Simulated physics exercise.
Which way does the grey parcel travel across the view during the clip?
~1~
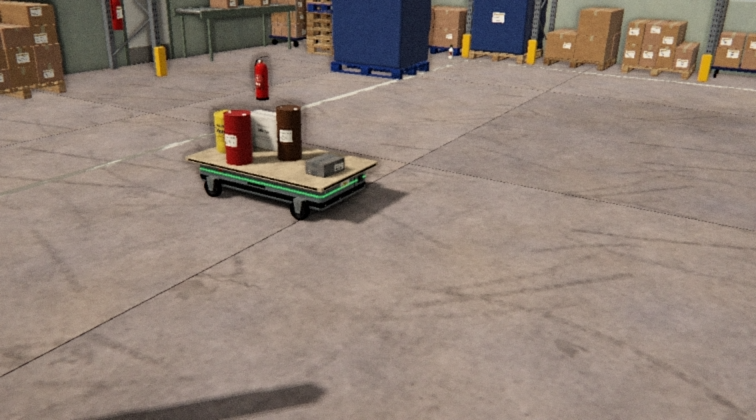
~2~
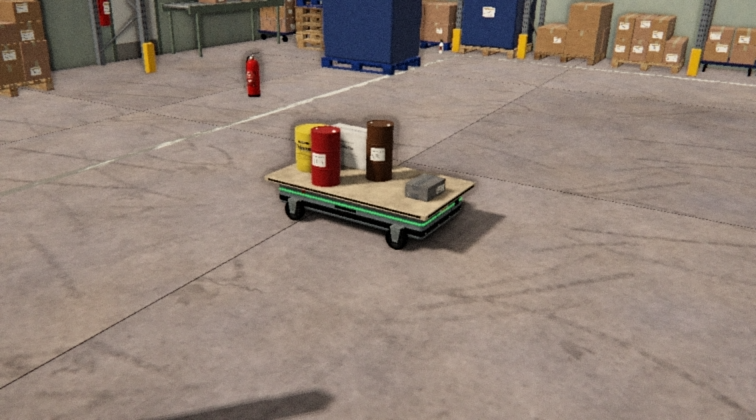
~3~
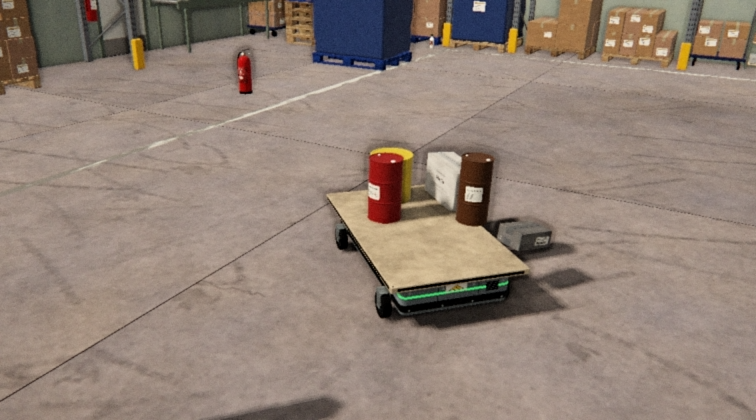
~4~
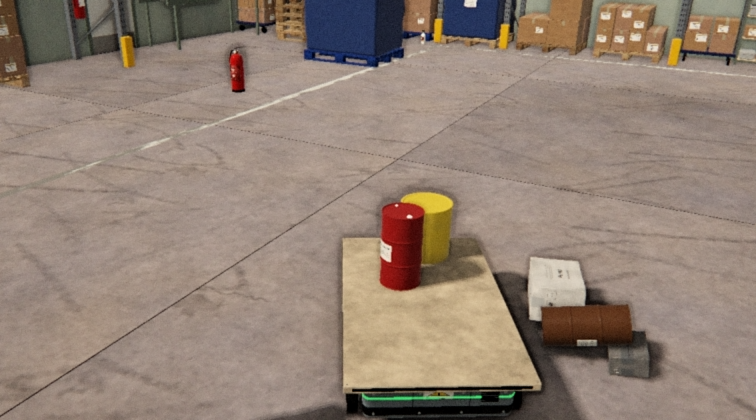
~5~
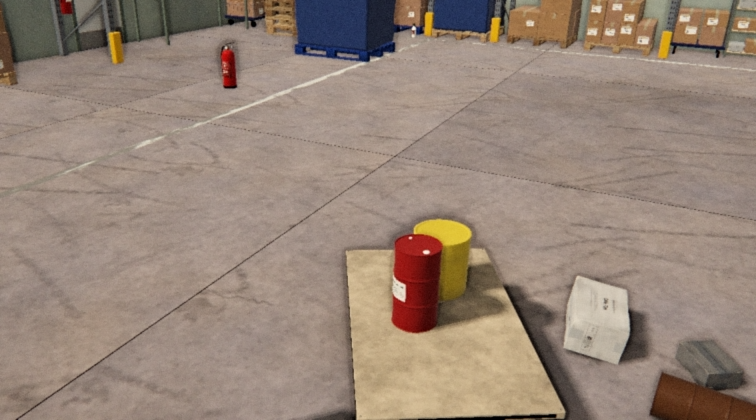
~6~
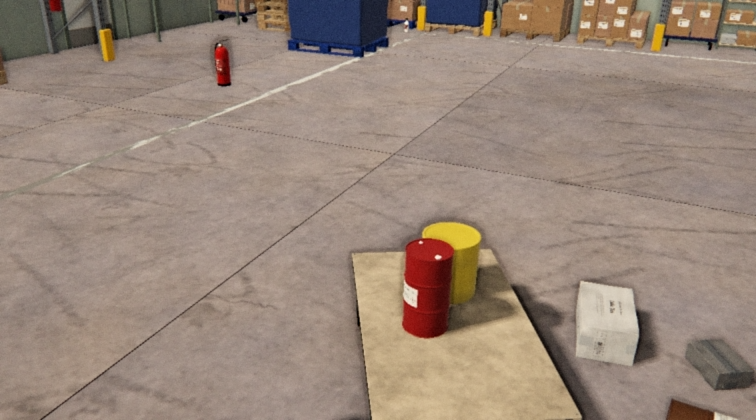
The grey parcel moves to the right, ending up on the floor to the right of the cart.
The video shows a flat cart carrying canisters, a white box and a grey parcel across a warehouse floor toward the viewer, turning as the brown canister, box and parcel come off to the right, then stopping with the red canister and yellow pail still upright aboard.
